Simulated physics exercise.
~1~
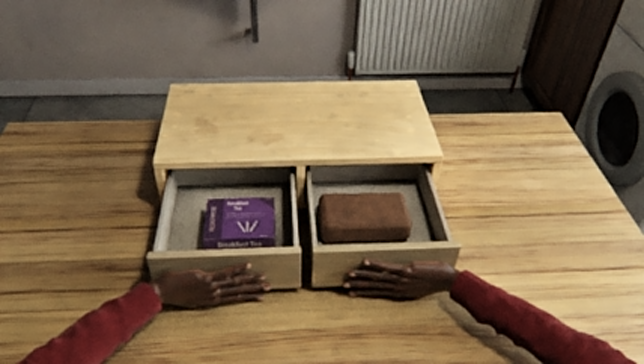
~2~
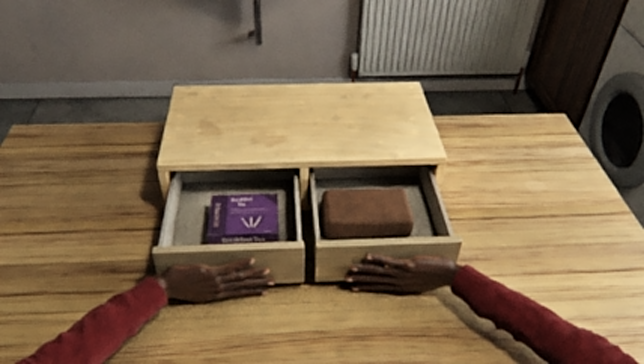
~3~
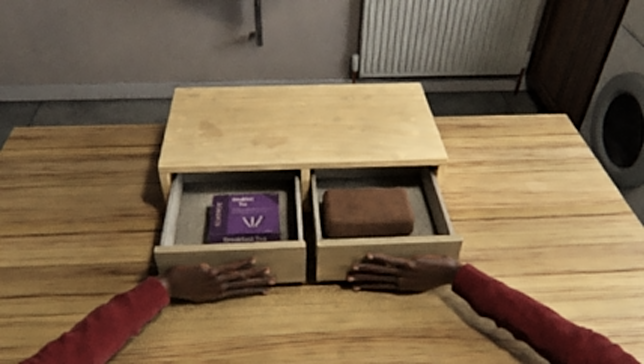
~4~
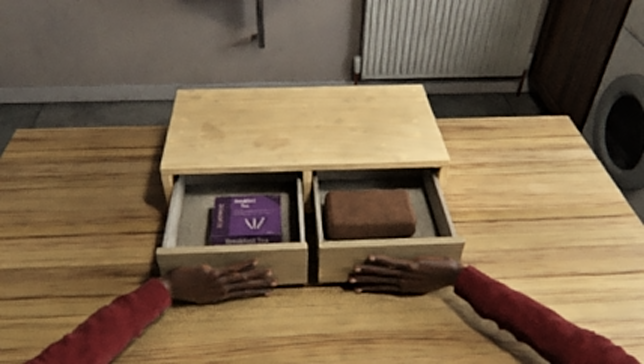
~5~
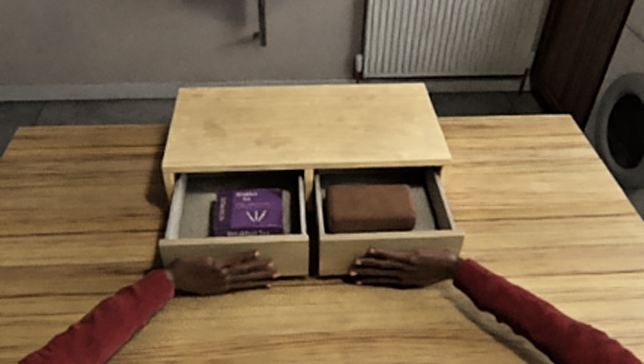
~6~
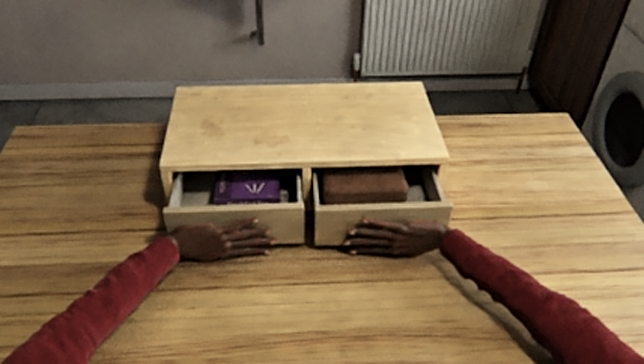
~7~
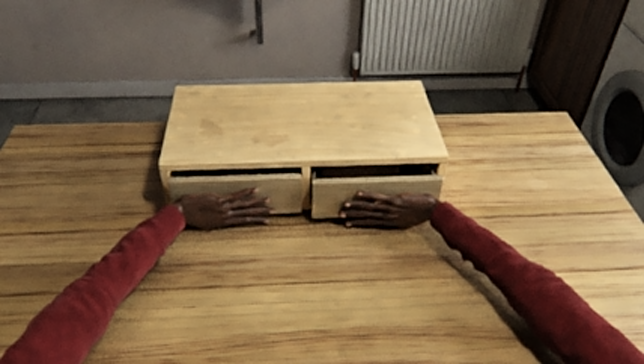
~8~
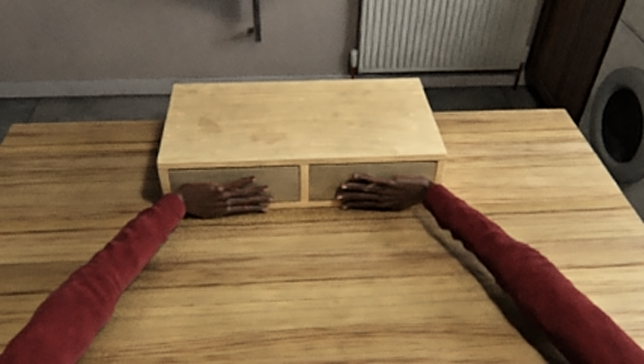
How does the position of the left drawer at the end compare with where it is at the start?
At the start the left drawer sticks out of the chest toward the viewer, and by the end it has been pushed back all the way in, with its front flush with the chest.
